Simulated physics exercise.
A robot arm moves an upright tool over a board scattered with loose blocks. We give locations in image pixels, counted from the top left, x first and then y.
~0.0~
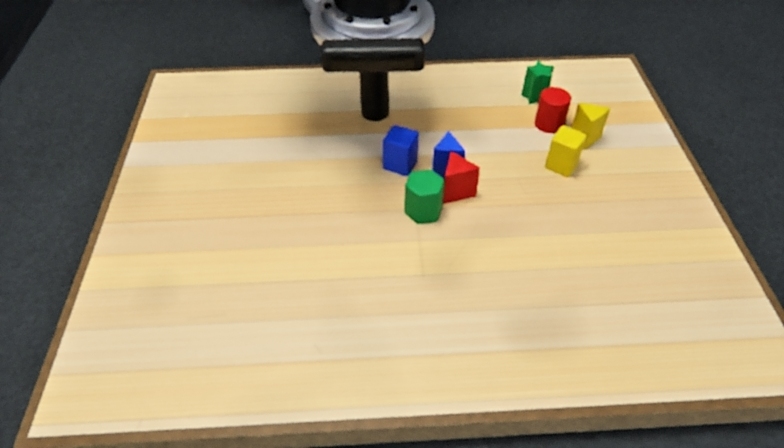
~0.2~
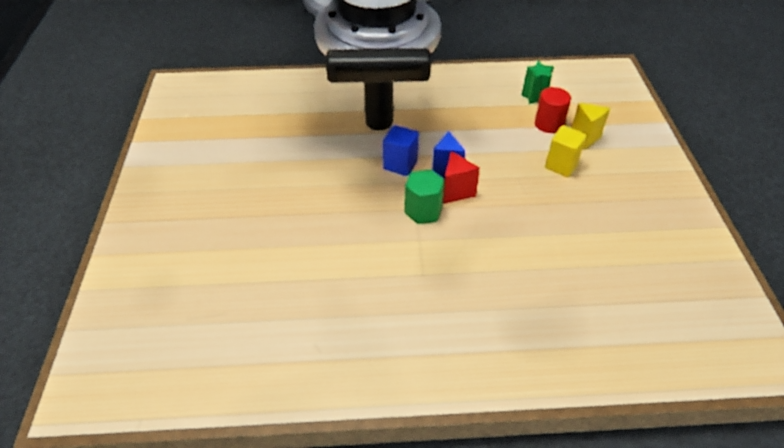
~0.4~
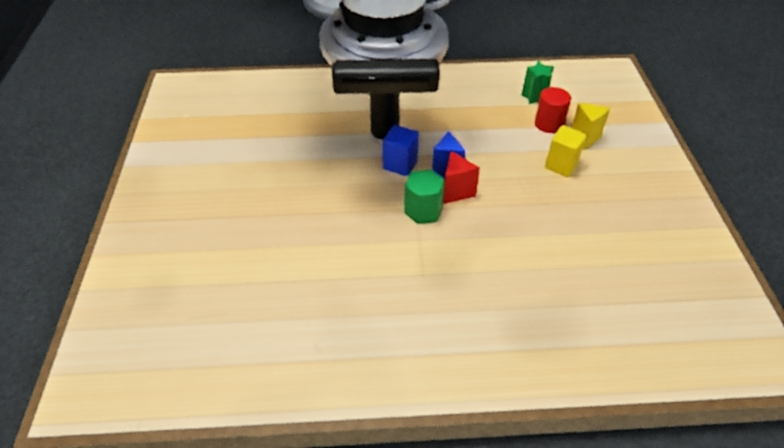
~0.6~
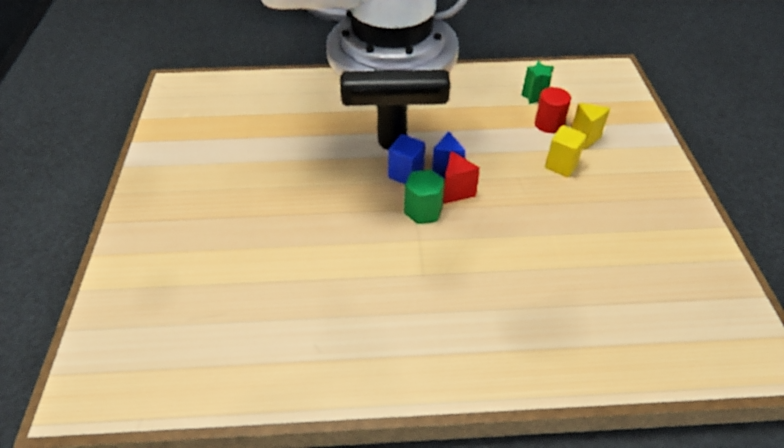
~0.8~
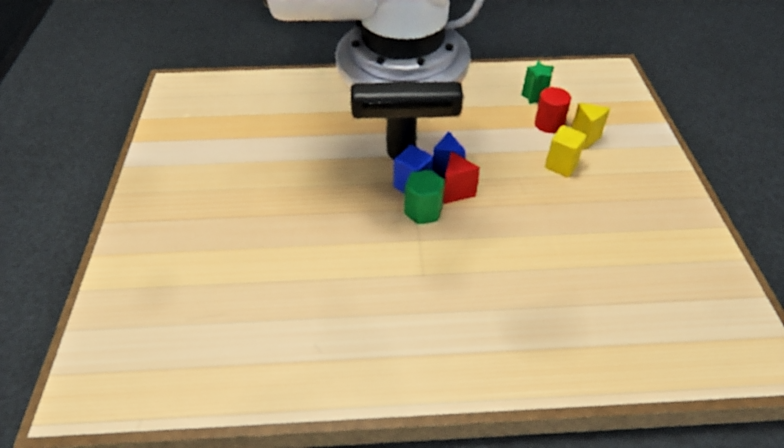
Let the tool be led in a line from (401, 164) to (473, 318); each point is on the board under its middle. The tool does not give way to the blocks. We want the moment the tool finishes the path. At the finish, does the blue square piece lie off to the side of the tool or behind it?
I believe not.
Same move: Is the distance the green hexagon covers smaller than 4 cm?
No, that is not what happens.
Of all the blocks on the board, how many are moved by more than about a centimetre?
I predict two.
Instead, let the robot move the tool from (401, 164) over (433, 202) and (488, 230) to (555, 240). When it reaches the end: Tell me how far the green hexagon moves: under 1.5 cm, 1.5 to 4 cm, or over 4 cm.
Covers over 4 cm.
On the path given first. One third of the way, tool (424, 196); blue square piece (437, 201), turned 35° clockwise; green hexagon (441, 228).
Two thirds of the way, tool (448, 247); blue square piece (462, 257), turned 45° clockwise; green hexagon (460, 288).
At the end, tool (475, 307); blue square piece (487, 324), turned 60° clockwise; green hexagon (473, 359), turned 20° clockwise; red triangular piece unmoved.
